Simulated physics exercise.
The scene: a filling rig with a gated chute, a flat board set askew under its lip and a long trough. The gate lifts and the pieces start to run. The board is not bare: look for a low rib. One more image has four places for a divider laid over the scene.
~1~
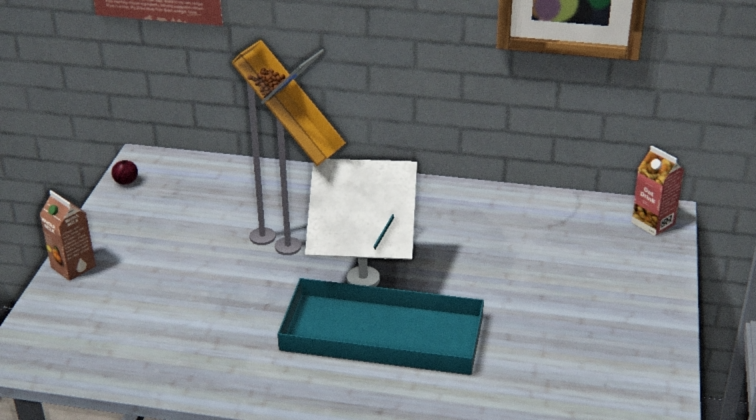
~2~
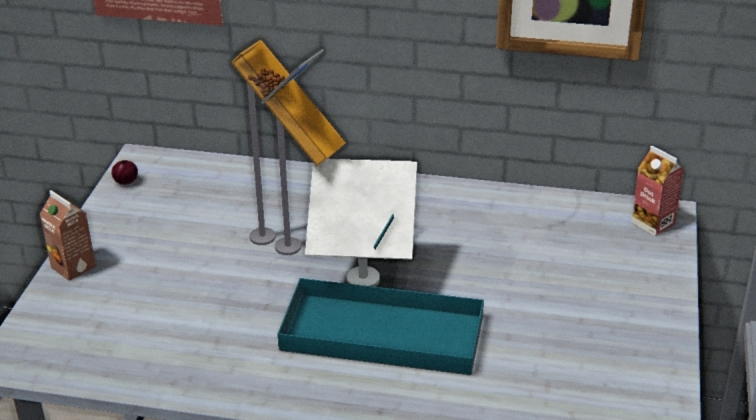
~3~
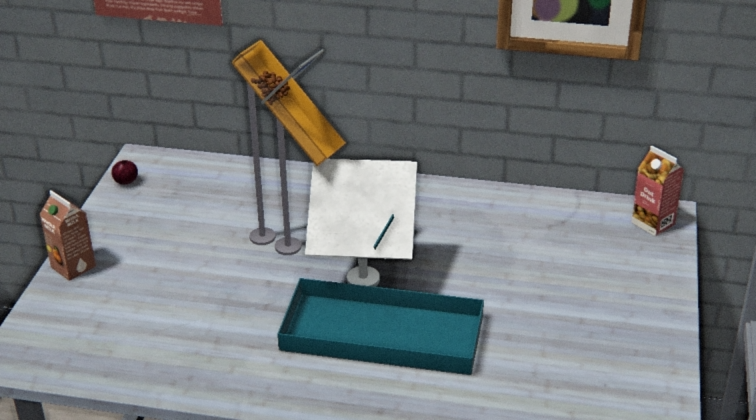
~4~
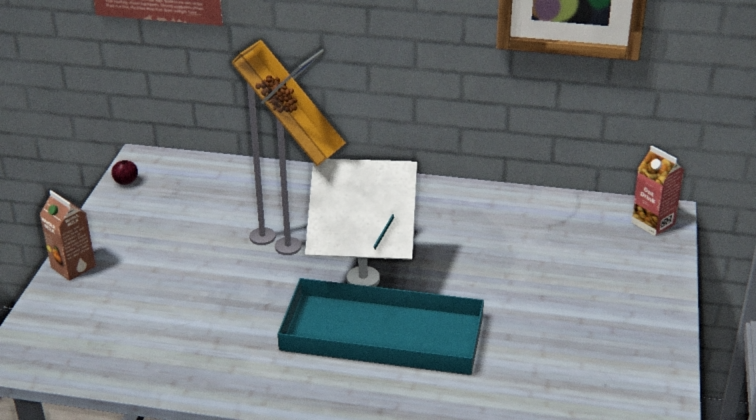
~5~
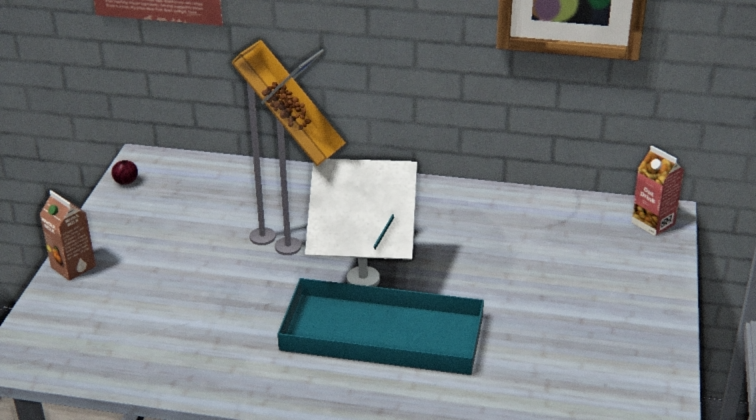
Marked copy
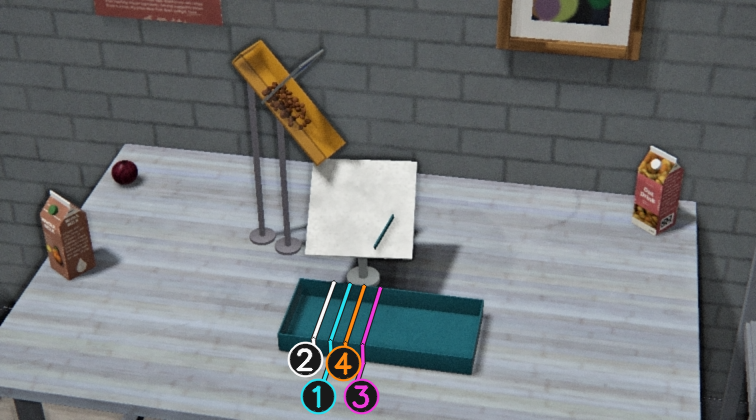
A long table held a teal tray, a tilted white board and a sloping orange chute, where a clump of small brown bits slid slowly down and spread out, reaching about halfway along.
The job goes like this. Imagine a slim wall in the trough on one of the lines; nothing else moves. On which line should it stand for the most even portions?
I would pick line 4.
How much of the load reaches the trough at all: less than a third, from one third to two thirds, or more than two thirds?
About that: More than two thirds.
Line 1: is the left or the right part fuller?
More lands on the right.
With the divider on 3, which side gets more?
Left.
On the marked copy, line 1 crosses the front rim at (330, 340); line 2 crosses the front rim at (313, 338); line 3 crosses the front rim at (362, 344); line 4 crosses the front rim at (345, 342).
Choosing 1, of what is caught, a small part on the left of the divider, nearly all on the right.
Choosing 2, of what is caught, none on the left of the divider, all on the right.
Choosing 3, of what is caught, nearly all on the left of the divider, a small part on the right.
Choosing 4, of what is caught, about a third on the left of the divider, about two thirds on the right.
